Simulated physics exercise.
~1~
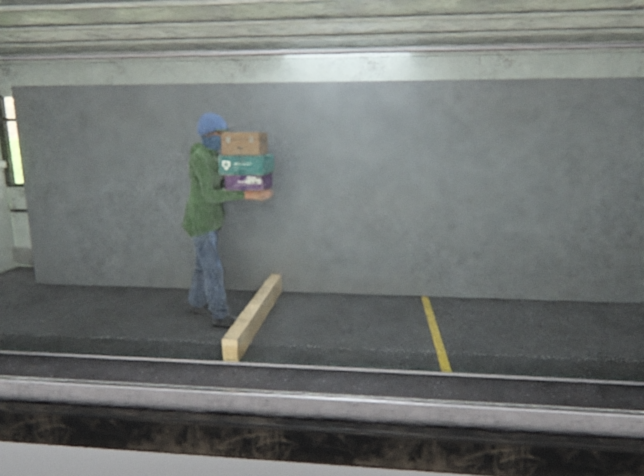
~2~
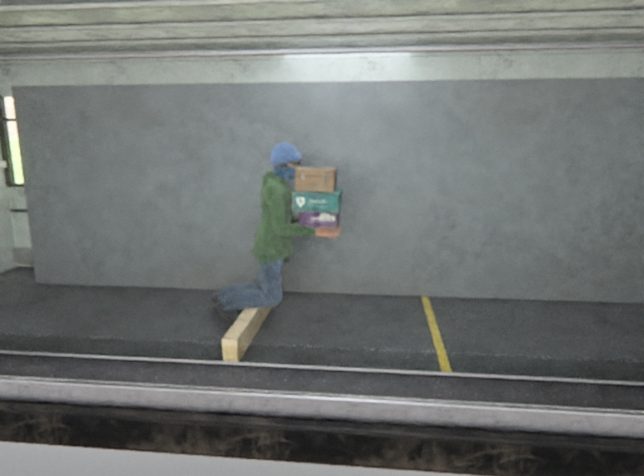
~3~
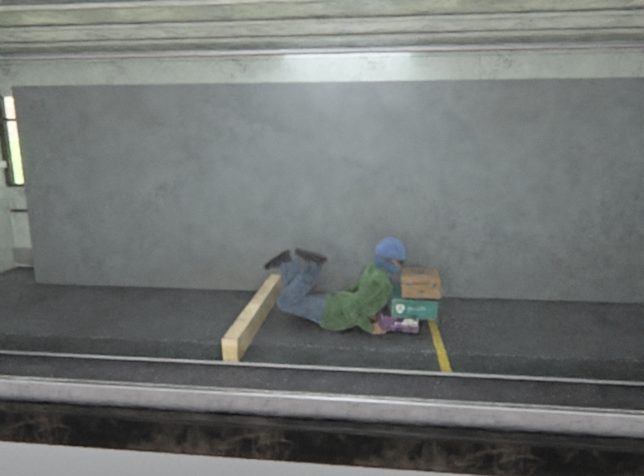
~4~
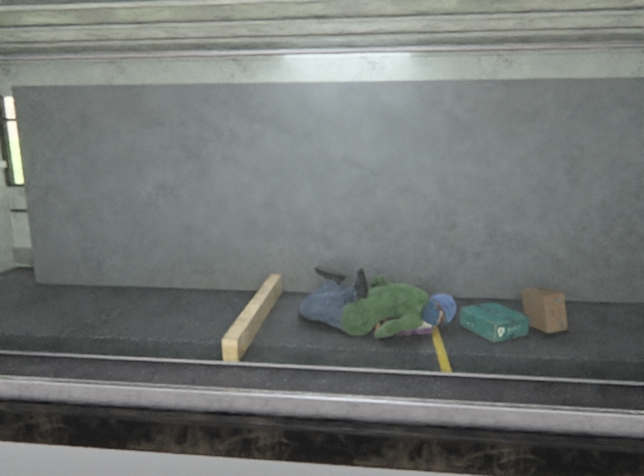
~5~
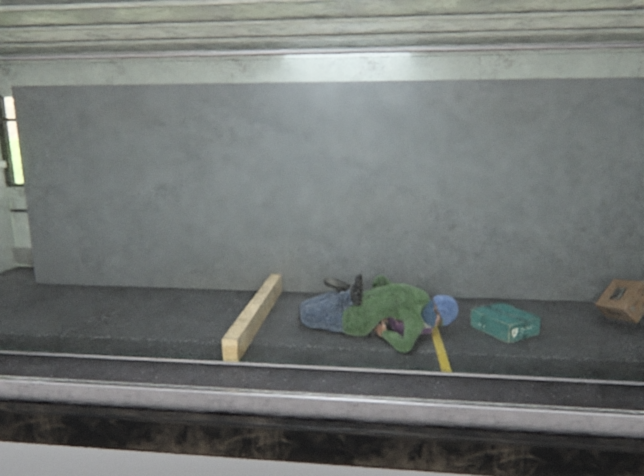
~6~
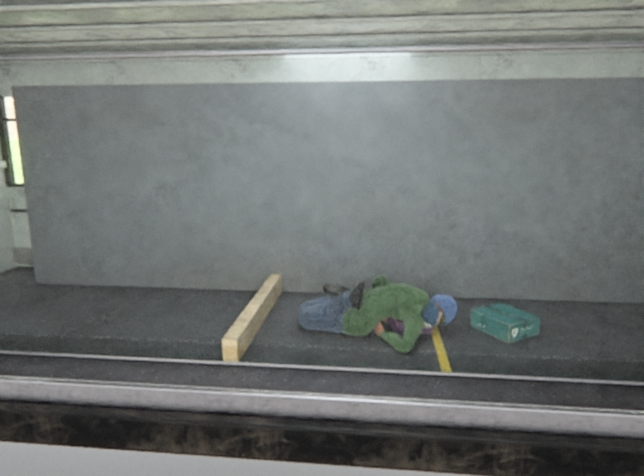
A person in a green jacket and blue cap carries a stack of boxes to the right, toward a wooden beam lying across a dark floor. At the beam the legs fold and the person pitches forward over it, still behind the stack. The body lands face down near the yellow line, and the boxes drop in front. The brown box and teal carton separate and travel past the line, while the purple parcel stays by the person. The brown box tumbles out of view at right, leaving the teal carton beyond the line and the person lying crumpled.
